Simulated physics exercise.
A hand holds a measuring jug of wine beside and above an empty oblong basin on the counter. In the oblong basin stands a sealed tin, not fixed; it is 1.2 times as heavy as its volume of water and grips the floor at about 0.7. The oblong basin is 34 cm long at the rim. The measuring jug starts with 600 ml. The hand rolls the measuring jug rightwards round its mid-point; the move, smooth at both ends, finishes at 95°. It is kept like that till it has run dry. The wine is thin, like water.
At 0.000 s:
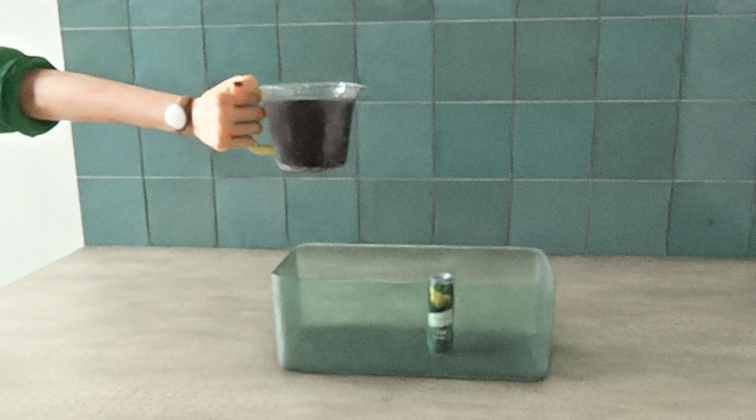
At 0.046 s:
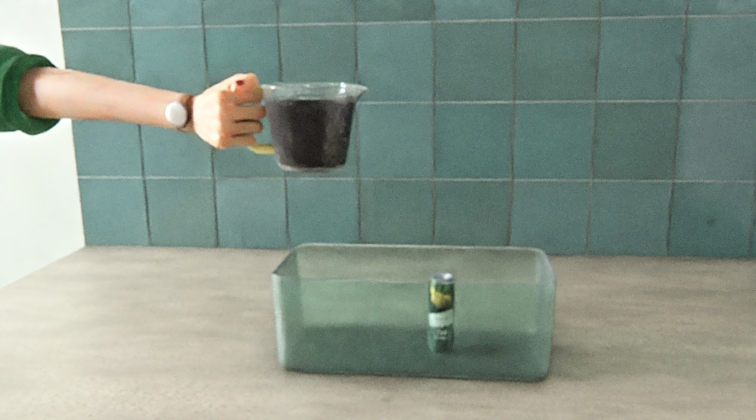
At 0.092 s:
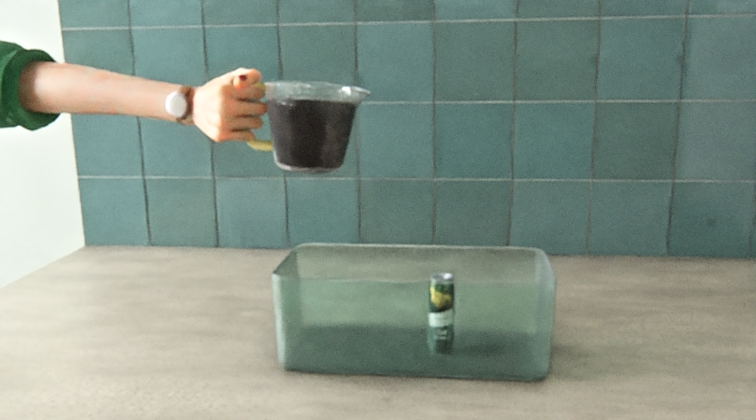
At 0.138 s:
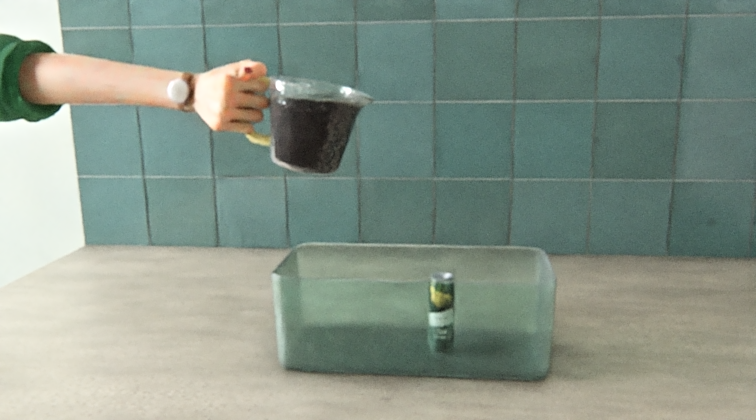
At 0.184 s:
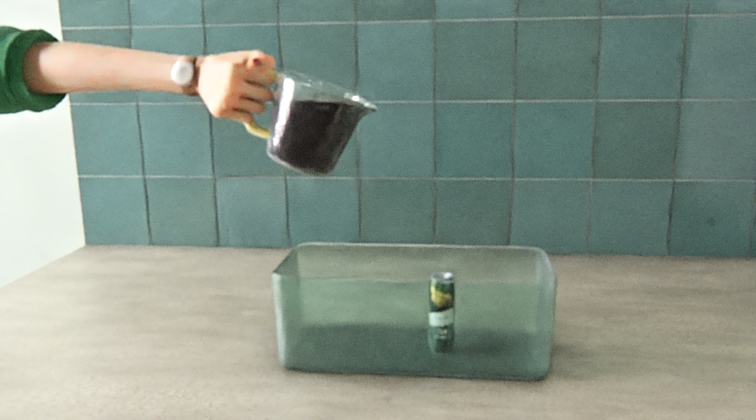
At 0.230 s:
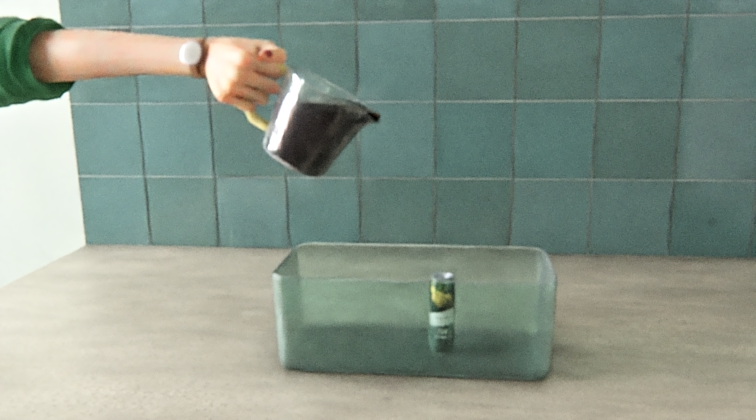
A hand tilting a glass measuring jug of dark liquid rightwards above an oblong basin holding a small tin, liquid reaching the spout.
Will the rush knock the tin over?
It goes over.
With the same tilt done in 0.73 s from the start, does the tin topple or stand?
Then it topples.
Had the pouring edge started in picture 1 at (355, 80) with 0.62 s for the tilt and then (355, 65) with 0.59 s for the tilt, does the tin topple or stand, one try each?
First it goes over; then it goes over.
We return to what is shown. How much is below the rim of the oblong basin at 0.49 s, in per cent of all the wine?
About 16 per cent.
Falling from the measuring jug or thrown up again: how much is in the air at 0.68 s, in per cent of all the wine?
Near 18 in a hundred.
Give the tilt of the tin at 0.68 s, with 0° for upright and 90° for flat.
It is at some 5°.
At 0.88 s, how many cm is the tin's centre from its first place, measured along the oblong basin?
Some 8 cm.
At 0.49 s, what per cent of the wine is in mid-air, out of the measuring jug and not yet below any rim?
About 36 per cent.
Then, 0.49 s in, the tilt is 87° and 49 per cent is still to pour; the tin stands where it began.
Then, 0.68 s in, the tilt is 95° and 12 per cent is still to pour; the tin leans 6°.
Then, 0.88 s in, the tilt is 95° and 2 per cent is still to pour; the tin lies on its side.
Then, 1.10 s in, the tilt is 95° and 0 per cent is still to pour; the tin lies on its side.
Finally, the tin lies on its side.
